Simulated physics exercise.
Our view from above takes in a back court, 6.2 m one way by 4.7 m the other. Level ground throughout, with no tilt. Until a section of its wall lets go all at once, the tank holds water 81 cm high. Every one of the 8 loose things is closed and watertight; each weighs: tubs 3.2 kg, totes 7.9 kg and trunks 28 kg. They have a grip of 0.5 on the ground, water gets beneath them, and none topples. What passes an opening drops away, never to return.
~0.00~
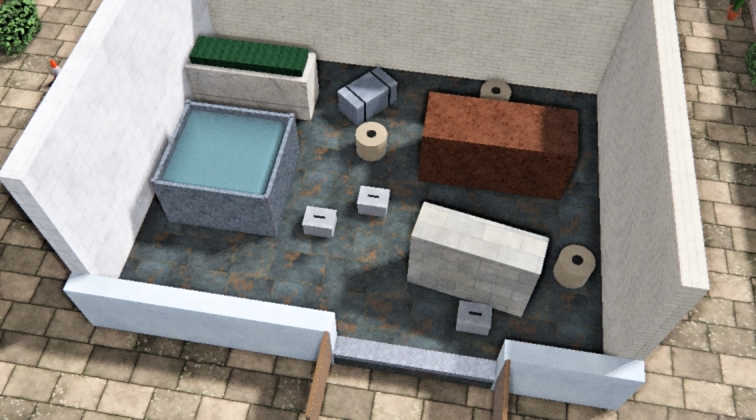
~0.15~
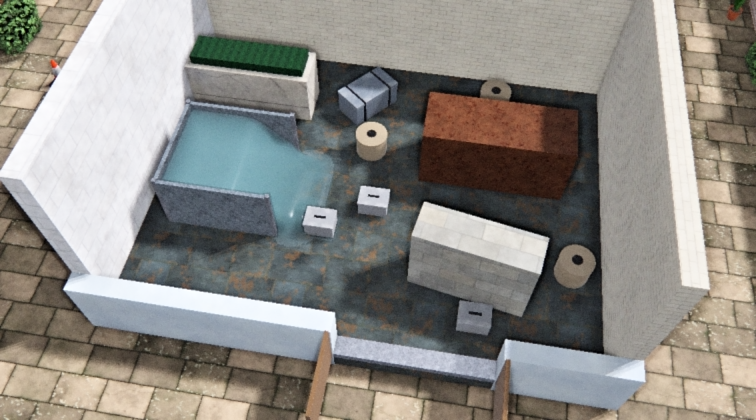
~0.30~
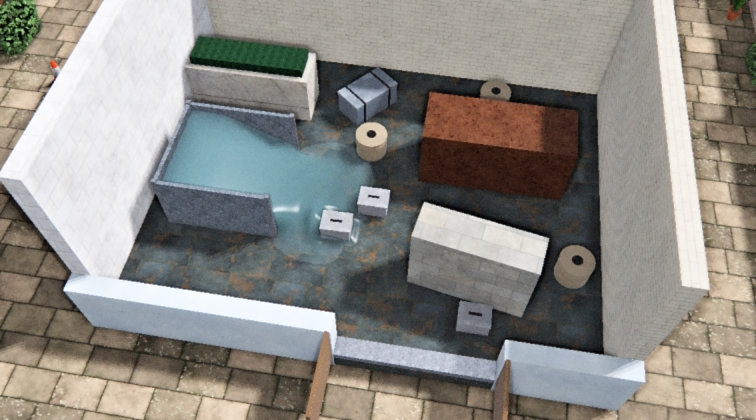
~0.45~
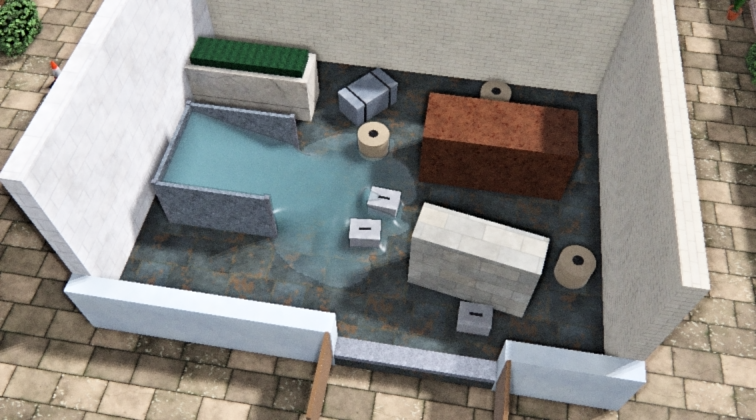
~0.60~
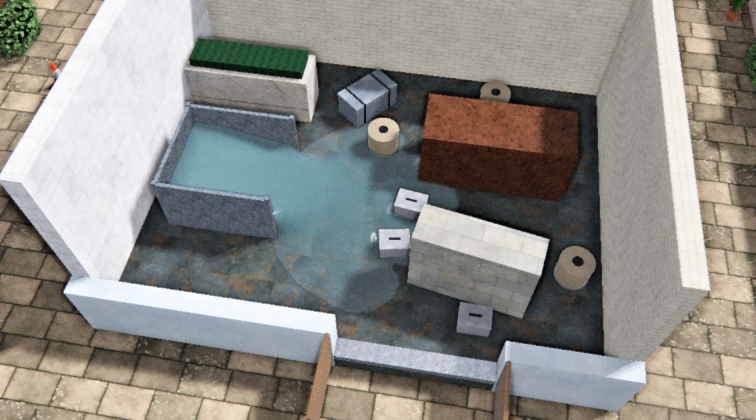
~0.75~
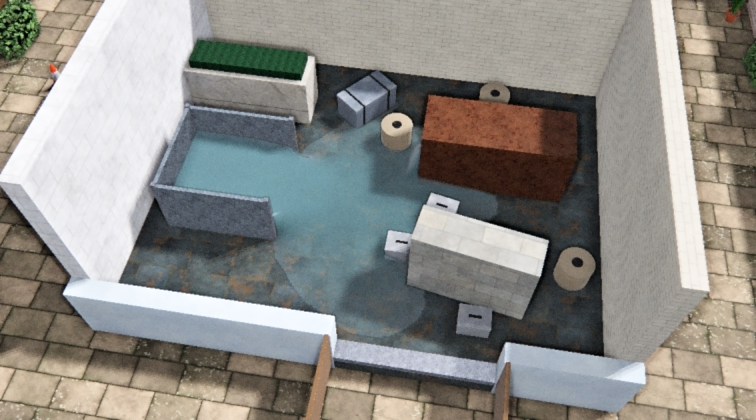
Water pours out of the open right side of a stone tank in a walled court, spreading across the dark floor. It pushes one small white box to the right, then a second, up against the pale block, while a round tan drum slides slightly right toward the rust-coloured block as the sheet widens.
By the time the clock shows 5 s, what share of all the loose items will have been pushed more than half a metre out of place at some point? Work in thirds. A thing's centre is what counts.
It ends in the top band.
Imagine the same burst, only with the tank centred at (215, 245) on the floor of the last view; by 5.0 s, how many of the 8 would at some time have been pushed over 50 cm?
Count: 6.
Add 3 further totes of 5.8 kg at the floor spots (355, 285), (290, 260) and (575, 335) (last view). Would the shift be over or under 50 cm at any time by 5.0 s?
In order: Beyond it, within it, beyond it.
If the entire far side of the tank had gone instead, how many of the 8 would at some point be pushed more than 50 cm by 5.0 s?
The answer then is 3.
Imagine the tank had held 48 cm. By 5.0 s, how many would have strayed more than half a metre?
So the tally would be 5.
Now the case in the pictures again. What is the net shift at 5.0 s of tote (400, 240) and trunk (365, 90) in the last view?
Going in order, that's 350 cm for one and 0 cm for the other.
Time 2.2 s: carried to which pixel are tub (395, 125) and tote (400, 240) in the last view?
About (517, 84) for the first and (448, 213) for the second.
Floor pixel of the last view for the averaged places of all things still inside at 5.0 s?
Centre of the remaining things: Roughly (447, 165).
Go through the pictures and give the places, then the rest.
A tote at (319, 217) rests on the ground; a tote at (373, 197), on the bottom; 1.8 m2 under water; 0 of 8 have shifted, in the first frame.
A tote at (320, 217) rests on the ground; a tote at (374, 196), on the bottom; 2.6 m2 under water; 0 of 8 have shifted, in the second frame.
A tote at (336, 221), on the bottom, 23 cm from its start; a tote at (374, 197), on the bottom; 3.7 m2 under water; 1 of 8 have shifted, in the third frame.
A tote at (365, 229) rests on the ground, 62 cm from its start; a tote at (384, 198) rests on the ground, 14 cm from its start; water covers 5.1 m2; 2 of 8 have shifted, in the fourth frame.
A tote at (395, 239) rests on the ground, 103 cm from its start; a tote at (411, 200) rests on the ground, 51 cm from its start; water covers 6.7 m2; 3 of 8 have shifted, in the fifth frame.
A tote at (402, 242), on the bottom, 114 cm from its start; a tote at (442, 206) rests on the ground, 93 cm from its start; water covers 8.3 m2; 3 of 8 have shifted, in the sixth frame.
After 1.1 s 3 of 8 are over 50 cm from their spots; 2 afloat.
After 2.2 s 5 of 8 are over 50 cm from their spots; 4 afloat.
After 3.5 s 5 of 8 are over 50 cm from their spots; 6 afloat.
After 5.0 s 6 of 8 are over 50 cm from their spots, and 6 have been at some point; 6 afloat.
